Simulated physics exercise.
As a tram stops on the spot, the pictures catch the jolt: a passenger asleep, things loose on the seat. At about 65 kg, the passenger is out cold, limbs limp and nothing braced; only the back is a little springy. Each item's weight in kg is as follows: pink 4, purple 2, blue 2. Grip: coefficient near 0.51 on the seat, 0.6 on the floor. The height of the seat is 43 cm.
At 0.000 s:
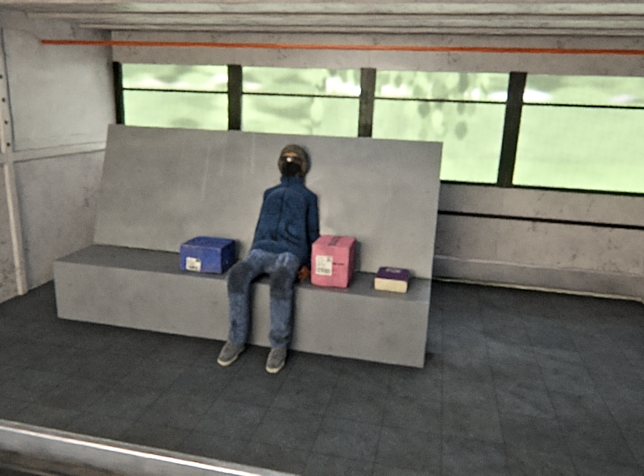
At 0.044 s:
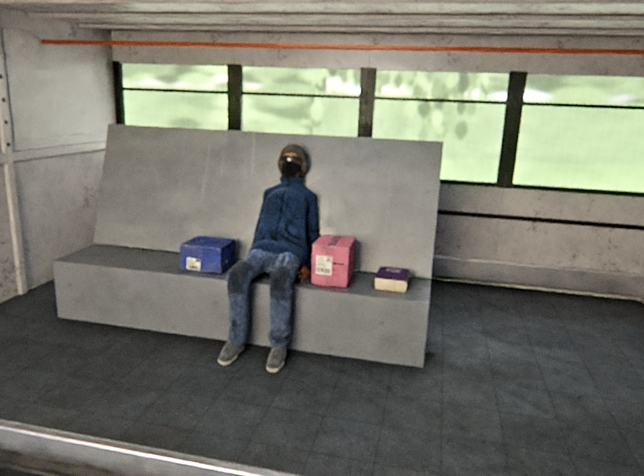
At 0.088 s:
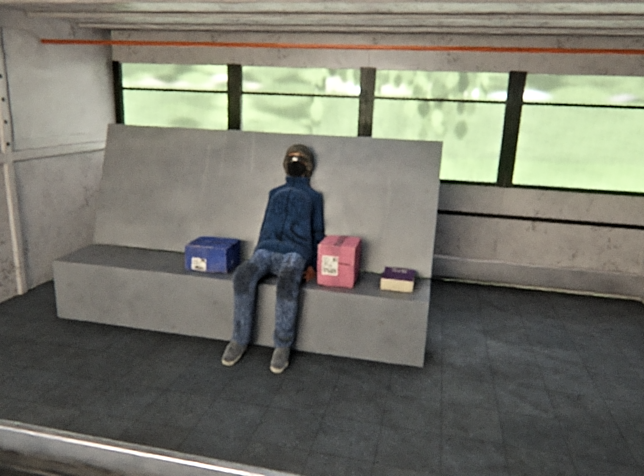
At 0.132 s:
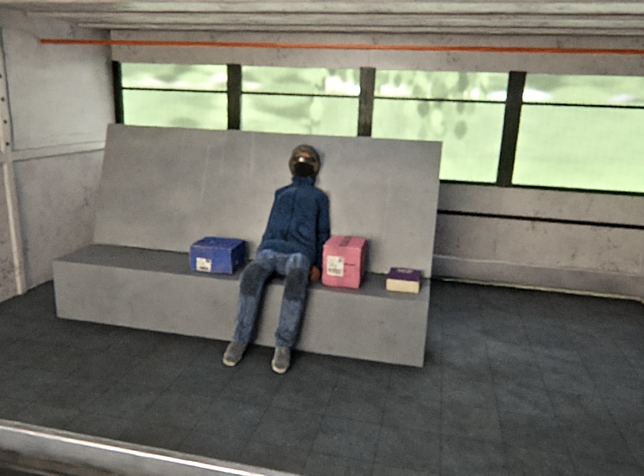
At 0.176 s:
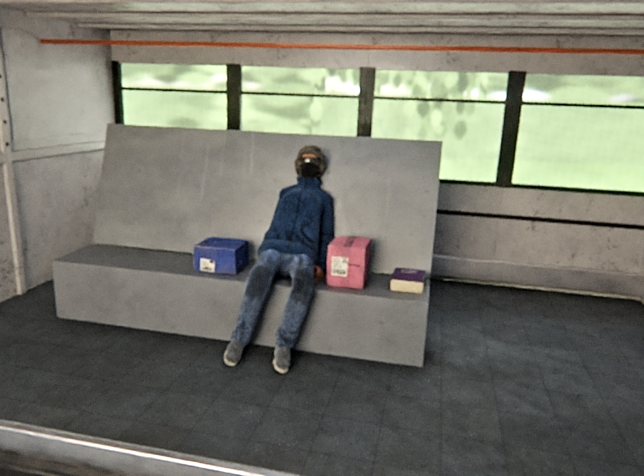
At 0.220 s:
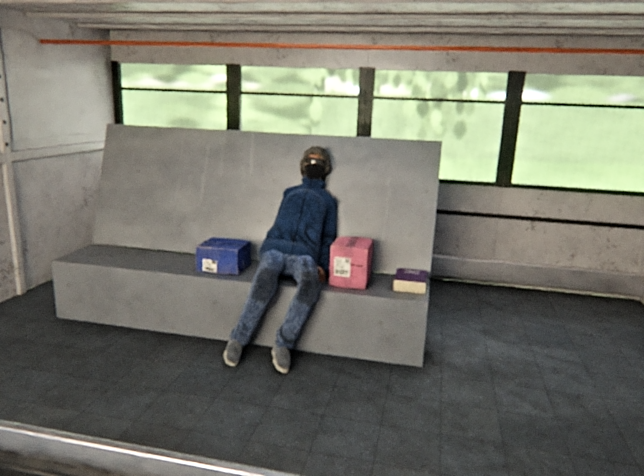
A slumped passenger in blue and three loose items shift slightly right along a grey seat.
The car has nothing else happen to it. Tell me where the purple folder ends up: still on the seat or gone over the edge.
The purple folder is still up there.
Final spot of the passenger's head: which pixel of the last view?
I'd put it close to (373, 215) in the last view.
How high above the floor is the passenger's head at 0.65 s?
Height of head: Near 100 cm.
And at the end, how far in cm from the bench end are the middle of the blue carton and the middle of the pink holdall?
Short side for both: Blue carton 140 cm, pink holdall 50 cm.
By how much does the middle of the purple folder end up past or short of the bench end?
It ends some 10 cm short of it.
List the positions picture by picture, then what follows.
Purple folder (392, 279), pink holdall (334, 260), in the first picture.
Purple folder (392, 279), pink holdall (334, 260), in the second picture.
Purple folder (398, 279), pink holdall (340, 260), in the third picture.
Purple folder (404, 280), pink holdall (345, 261), in the fourth picture.
Purple folder (408, 280), pink holdall (349, 261), in the fifth picture.
Purple folder (411, 280), pink holdall (352, 262). Everything loose set off at about 1.2 m/s, in the sixth picture.
After 0.40 s the purple folder is 11 cm short of the bench end, tilted 0°, near (412, 281) in the last picture's view.
After 0.65 s the purple folder is 11 cm short of the bench end, tilted 0°, near (412, 281) in the last picture's view; the pink holdall 50 cm short of the bench end, tilted 0°.
After 1.05 s the purple folder is 11 cm short of the bench end, tilted 0°, near (412, 281) in the last picture's view; the pink holdall 50 cm short of the bench end, tilted 0°.
Final state at 1.5 s, pink holdall stays on; purple folder stays on; blue carton stays on; passenger's hips keep to the seat.
